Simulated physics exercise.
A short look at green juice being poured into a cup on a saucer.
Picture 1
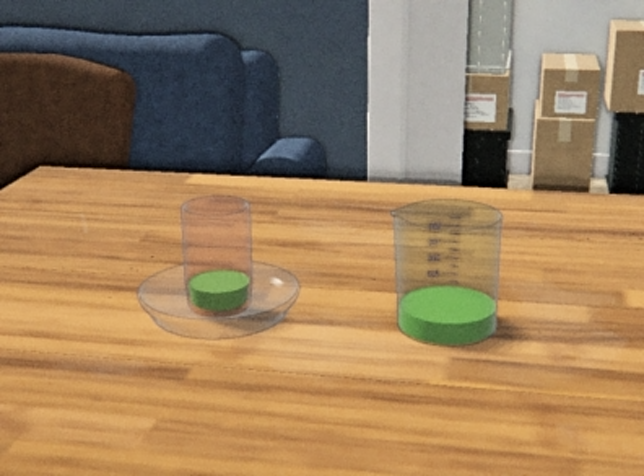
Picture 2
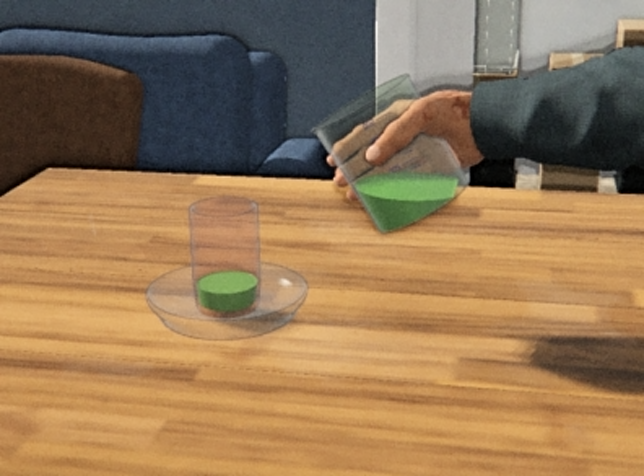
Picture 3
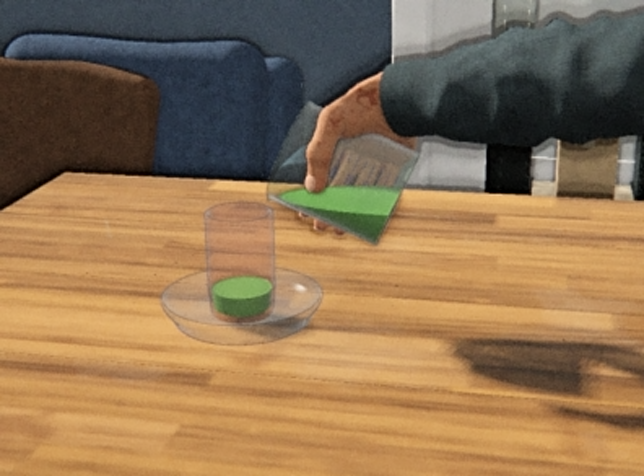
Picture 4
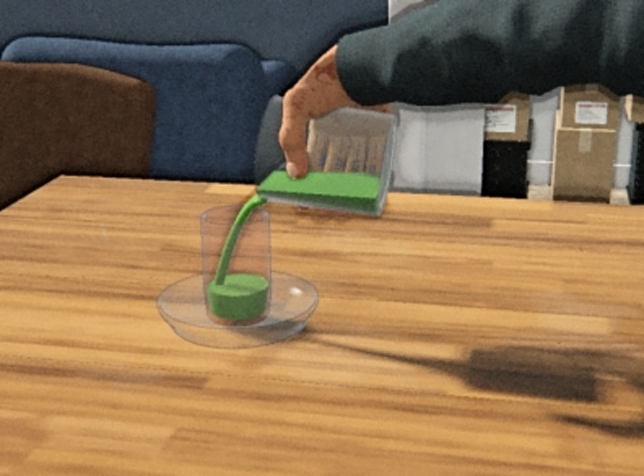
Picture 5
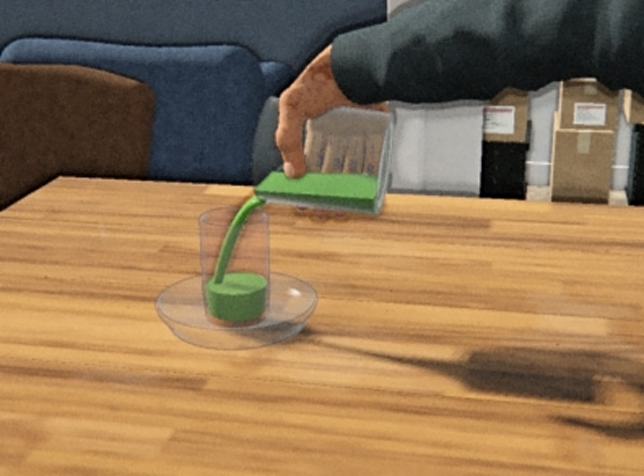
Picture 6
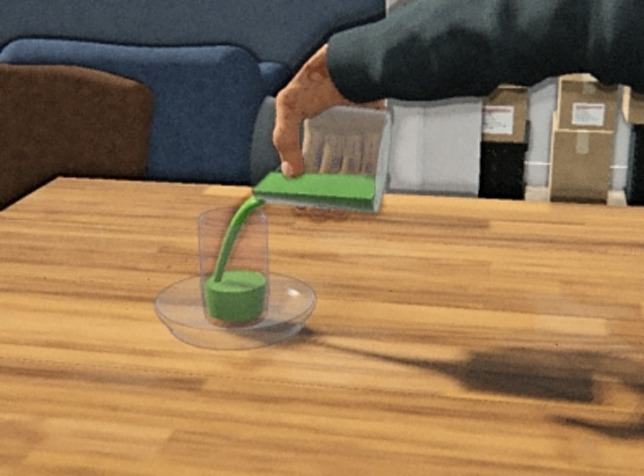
A hand lifts the beaker, tilts it leftward and pours green juice into the cup.
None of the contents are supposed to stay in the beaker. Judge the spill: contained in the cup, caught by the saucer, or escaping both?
It does not spill.
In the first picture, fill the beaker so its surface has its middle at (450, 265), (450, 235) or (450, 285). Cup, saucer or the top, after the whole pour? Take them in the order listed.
In turn: Reaches the saucer, floods the top, the saucer catches it.
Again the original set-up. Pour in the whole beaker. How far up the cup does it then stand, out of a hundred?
Looks like close to 65 per cent, more or less.
Shortly, the cup is about half full; the saucer is dry.
Then, the cup is about two thirds full; the saucer is dry.
At the finish, the cup is about two thirds full; the saucer is dry.
